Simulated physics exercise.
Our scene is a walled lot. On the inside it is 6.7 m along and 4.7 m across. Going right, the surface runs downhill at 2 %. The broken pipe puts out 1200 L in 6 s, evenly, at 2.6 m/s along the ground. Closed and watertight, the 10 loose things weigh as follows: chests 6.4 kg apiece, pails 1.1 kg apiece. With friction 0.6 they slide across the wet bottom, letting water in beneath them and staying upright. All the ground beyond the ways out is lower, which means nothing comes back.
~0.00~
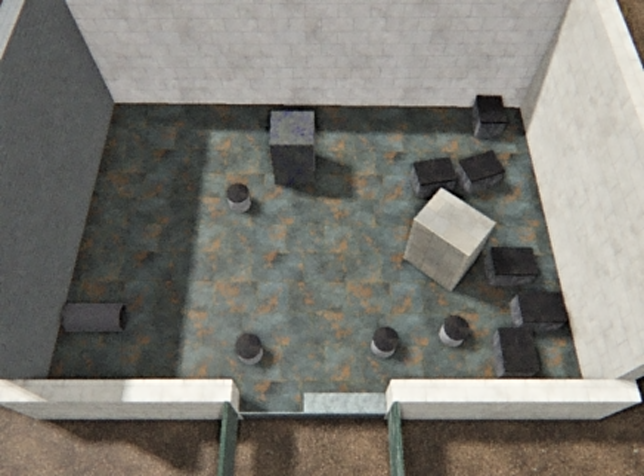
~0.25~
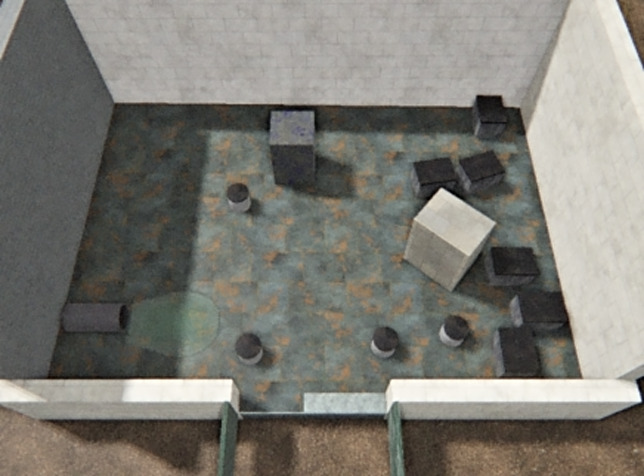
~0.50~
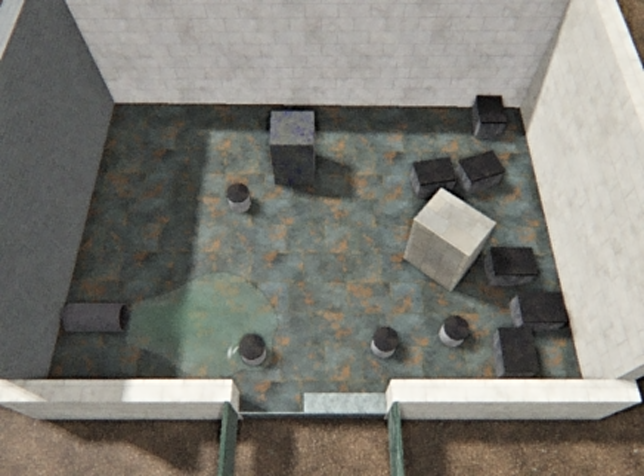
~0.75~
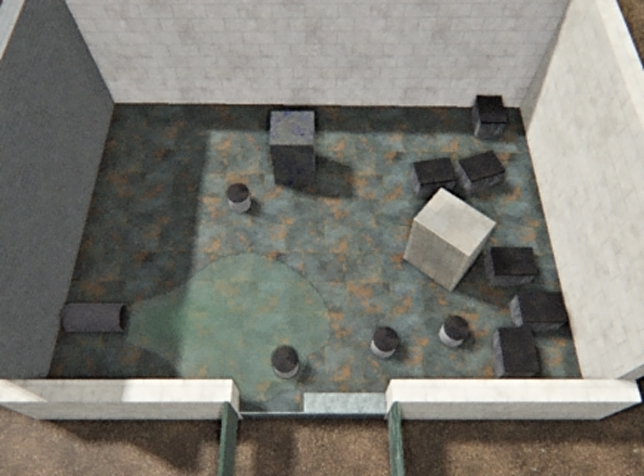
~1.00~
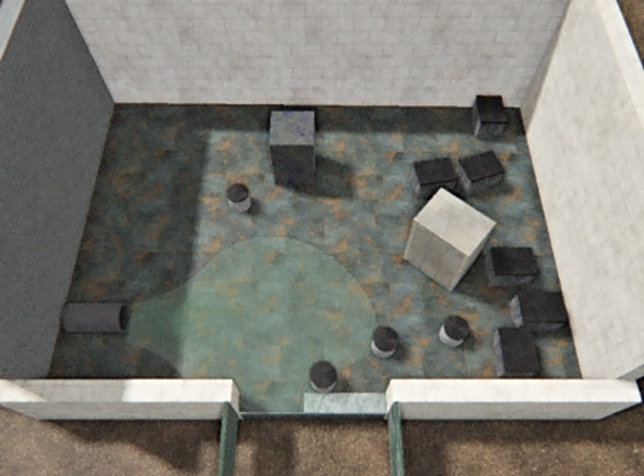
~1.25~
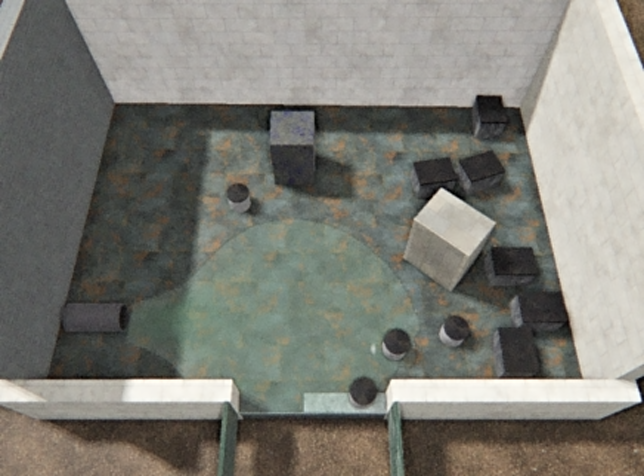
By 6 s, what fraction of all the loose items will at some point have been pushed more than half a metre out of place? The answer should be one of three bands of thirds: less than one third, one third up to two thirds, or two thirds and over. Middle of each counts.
It falls in the band two thirds and over.
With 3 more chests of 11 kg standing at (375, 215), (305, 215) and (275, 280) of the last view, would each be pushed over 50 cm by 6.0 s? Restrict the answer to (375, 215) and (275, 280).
Respectively higher and higher.
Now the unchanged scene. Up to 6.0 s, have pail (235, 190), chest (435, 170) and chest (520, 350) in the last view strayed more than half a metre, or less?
Result by item: Within it; beyond it; beyond it.
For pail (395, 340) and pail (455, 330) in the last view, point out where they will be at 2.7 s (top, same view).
(508, 363) and (505, 331), roughly.
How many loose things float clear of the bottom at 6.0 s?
The number is 8.
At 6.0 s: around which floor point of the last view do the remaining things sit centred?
Close to (474, 204).
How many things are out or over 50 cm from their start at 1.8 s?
The count is 2.
After 1.8 s 2 of 10 are over 50 cm from their spots; 1 afloat.
After 2.7 s 3 of 10 are over 50 cm from their spots; 2 afloat.
After 4.2 s 6 of 10 are over 50 cm from their spots; 4 afloat.
After 6.0 s 8 of 10 are over 50 cm from their spots, and 8 have been at some point; 8 afloat.
